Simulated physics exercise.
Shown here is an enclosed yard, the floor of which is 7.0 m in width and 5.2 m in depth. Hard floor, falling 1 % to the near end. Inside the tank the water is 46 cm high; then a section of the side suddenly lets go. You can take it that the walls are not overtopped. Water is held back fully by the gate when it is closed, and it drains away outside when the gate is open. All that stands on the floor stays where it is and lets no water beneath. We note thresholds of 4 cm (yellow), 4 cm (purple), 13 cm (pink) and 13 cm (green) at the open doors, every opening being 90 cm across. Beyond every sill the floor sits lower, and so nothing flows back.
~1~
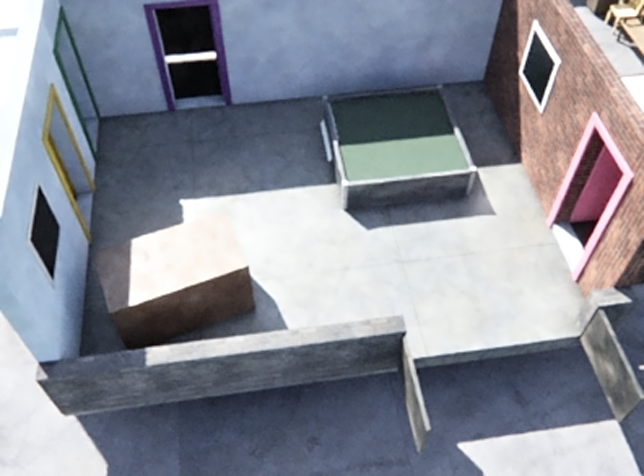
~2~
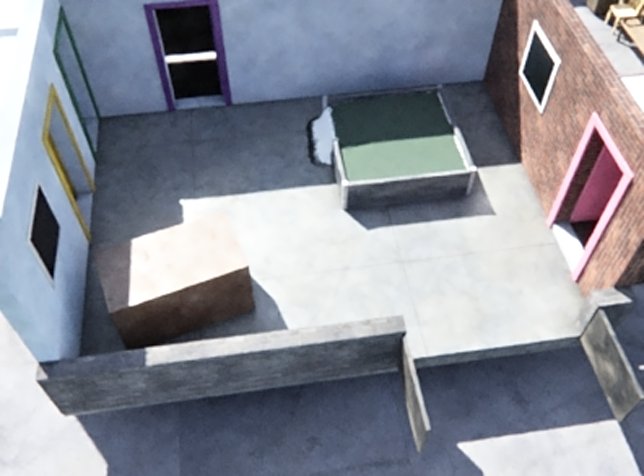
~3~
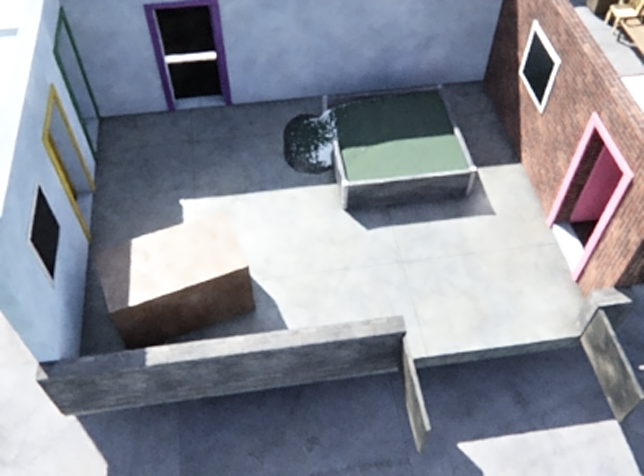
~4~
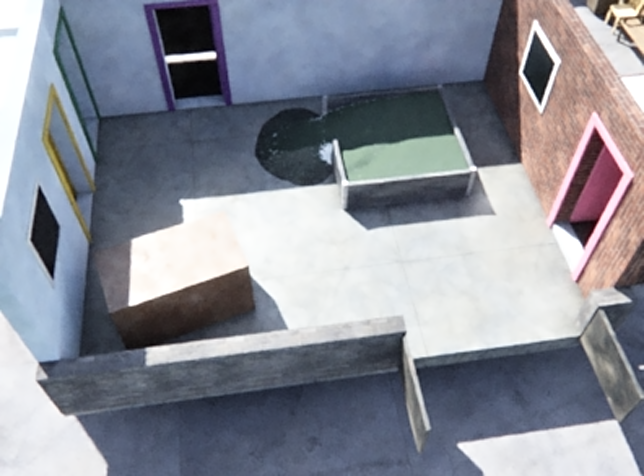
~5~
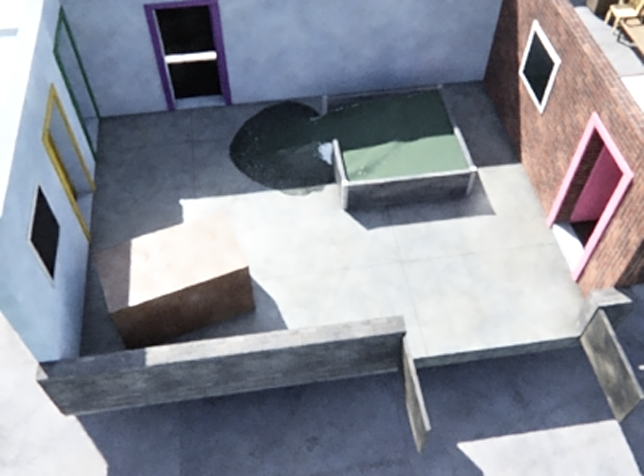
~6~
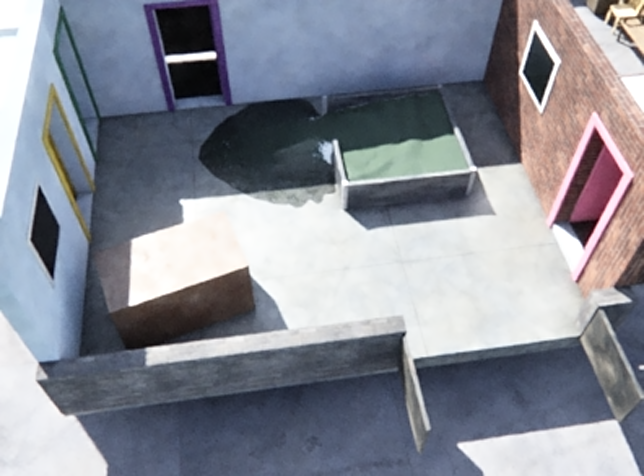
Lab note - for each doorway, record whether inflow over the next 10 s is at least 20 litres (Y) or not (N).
Record: Yellow door Y; purple door Y; pink door N; green door Y.
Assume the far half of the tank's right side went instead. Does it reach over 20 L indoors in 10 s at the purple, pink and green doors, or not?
Purple falls short; pink falls short; green falls short.
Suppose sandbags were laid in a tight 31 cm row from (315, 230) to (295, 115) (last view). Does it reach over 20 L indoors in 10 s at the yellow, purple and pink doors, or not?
Then the yellow door is fine, the purple door is fine, and the pink door is fine.
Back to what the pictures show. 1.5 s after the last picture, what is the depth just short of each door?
Depth readings (cm): Yellow = 10; purple = 9; pink = 0; green = 20.
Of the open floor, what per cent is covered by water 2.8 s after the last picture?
Roughly 40 % of the floor is wet.
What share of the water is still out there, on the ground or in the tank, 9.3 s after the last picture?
86 %.
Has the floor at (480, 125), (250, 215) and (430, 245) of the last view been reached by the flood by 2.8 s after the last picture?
Status of the three spots: Free of it, inundated, free of it.
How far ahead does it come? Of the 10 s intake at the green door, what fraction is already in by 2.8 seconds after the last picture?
Some 65 in a hundred.
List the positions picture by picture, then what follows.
In the first picture, still water, 46 cm deep, in the tank at (395, 136).
In the second picture, water pours out at (331, 135) and has run 0.6 m, to (313, 122); typically 7 cm deep outside, 46 cm at the tank's back.
In the third picture, the front is at (292, 162), 0.8 m from the gap at (331, 136); 0.8 m2 of floor is under water; 46 cm left at the back of the tank.
In the fourth picture, water pours out at (331, 136) and has run 1.2 m, to (263, 157); typically 6 cm deep outside, 46 cm at the tank's back.
In the fifth picture, the front is at (238, 160), 1.6 m from the gap at (331, 136); 2.2 m2 of floor is under water; 46 cm left at the back of the tank.
In the sixth picture, the front is at (208, 148), 2.1 m from the gap at (331, 136); 3.2 m2 of floor is under water; 46 cm left at the back of the tank.
Then, 0.7 s after the last picture water covers 25 % of the floor and is deepest (26 cm) near (319, 136); yellow door not reached, purple door 9 cm at the sill, 0 L in, pink door not reached, green door not reached.
Then, 1.5 s after the last picture water covers 35 % of the floor and is deepest (25 cm) near (99, 130); yellow door 10 cm at the sill, 3 L in, purple door 9 cm at the sill, 10 L in, pink door not reached, green door 20 cm at the sill, 1 L in.
Then, 2.8 s after the last picture water covers 40 % of the floor and is deepest (22 cm) near (98, 137); yellow door 12 cm at the sill, 46 L in, purple door 7 cm at the sill, 27 L in, pink door not reached, green door 22 cm at the sill, 53 L in.
Then, 5.3 s after the last picture water covers 45 % of the floor and is deepest (18 cm) near (87, 273); yellow door 8 cm at the sill, 79 L in, purple door 6 cm at the sill, 39 L in, pink door not reached, green door 13 cm at the sill, 79 L in.
Then, 9.3 s after the last picture water covers 80 % of the floor and is deepest (13 cm) near (78, 386); yellow door 8 cm at the sill, 112 L in, purple door 6 cm at the sill, 51 L in, pink door not reached, green door 7 cm at the sill, 79 L in.
